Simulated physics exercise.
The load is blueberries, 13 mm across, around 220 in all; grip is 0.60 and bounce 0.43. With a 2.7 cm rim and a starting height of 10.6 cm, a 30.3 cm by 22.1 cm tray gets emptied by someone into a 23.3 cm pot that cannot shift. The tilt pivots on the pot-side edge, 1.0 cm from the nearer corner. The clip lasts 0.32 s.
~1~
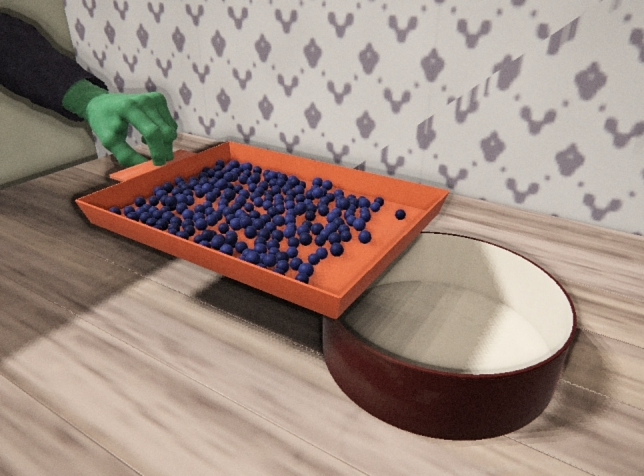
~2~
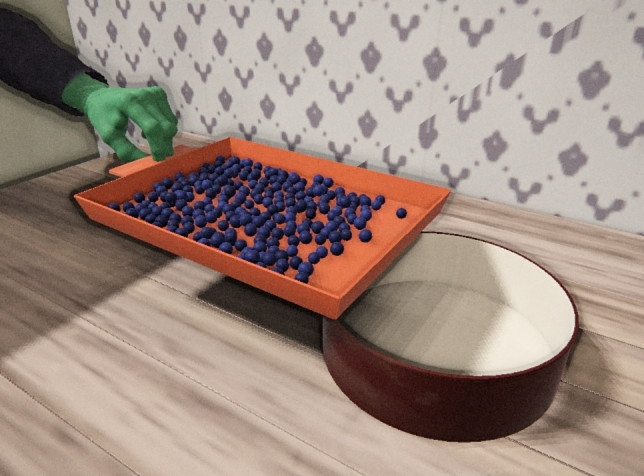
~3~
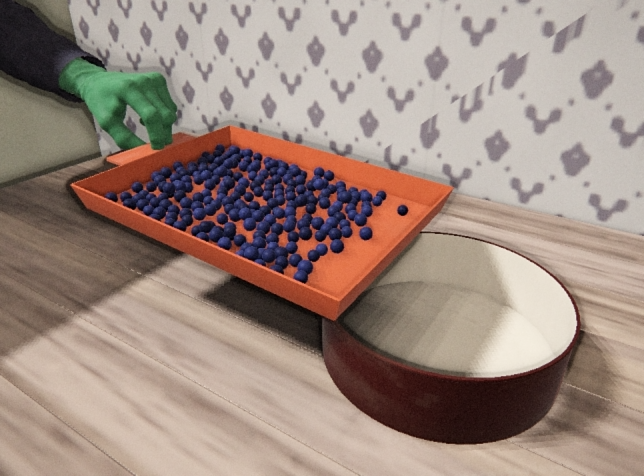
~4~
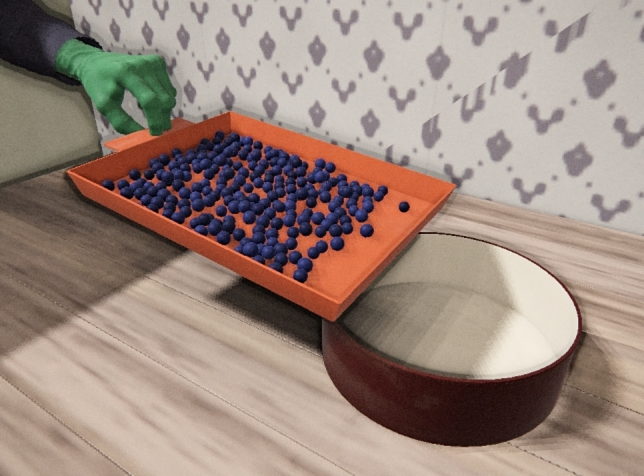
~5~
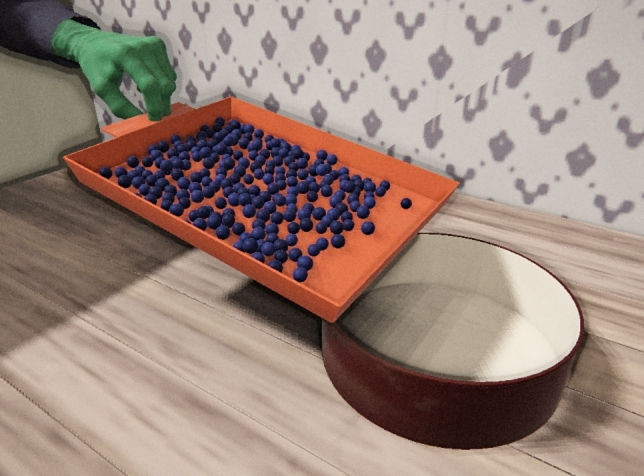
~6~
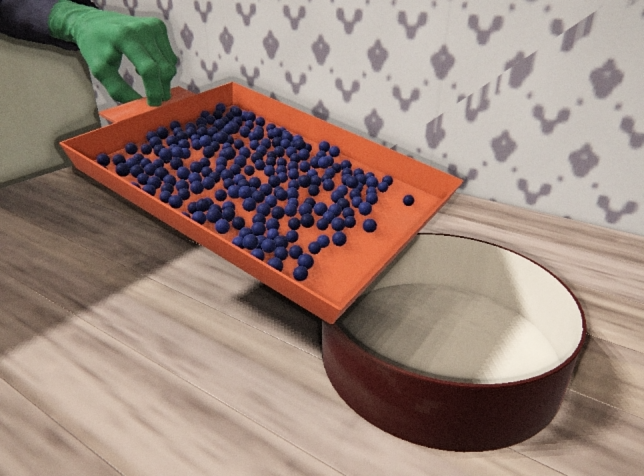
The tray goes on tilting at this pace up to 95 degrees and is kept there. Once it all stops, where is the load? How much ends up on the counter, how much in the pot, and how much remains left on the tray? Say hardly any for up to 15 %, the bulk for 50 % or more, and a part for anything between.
By place: Counter the bulk, pot a part, tray hardly any.
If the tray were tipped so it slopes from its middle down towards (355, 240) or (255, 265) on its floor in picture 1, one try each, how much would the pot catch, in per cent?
The share comes to roughly 95 in a hundred, then roughly 0 in a hundred.
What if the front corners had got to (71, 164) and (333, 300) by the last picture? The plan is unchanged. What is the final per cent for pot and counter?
Split: Pot = 0, counter = 100.
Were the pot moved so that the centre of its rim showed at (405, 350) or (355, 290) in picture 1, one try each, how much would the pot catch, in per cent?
I'd say close to 95 percent for the first spot and 30 percent for the second.
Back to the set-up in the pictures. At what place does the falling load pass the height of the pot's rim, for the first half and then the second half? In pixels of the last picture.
First near (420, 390), later near (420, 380).
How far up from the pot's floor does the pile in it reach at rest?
Around 3.0 cm above the floor.
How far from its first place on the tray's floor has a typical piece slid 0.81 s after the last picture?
8 cm.
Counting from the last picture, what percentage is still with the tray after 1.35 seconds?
It's roughly 100 percent.
Then, 0.81 s after the last picture, tilt 51 degrees; the tray holds 100 %, the pot 0 %.
Then, 1.35 s after the last picture, tilt 76 degrees; the tray holds 100 %, the pot 0 %.
Then, 1.95 s after the last picture, tilt 95 degrees; the tray holds 10 %, the pot 35 %.
In the end, counter 60 %, pot 40 %, tray 0 %.
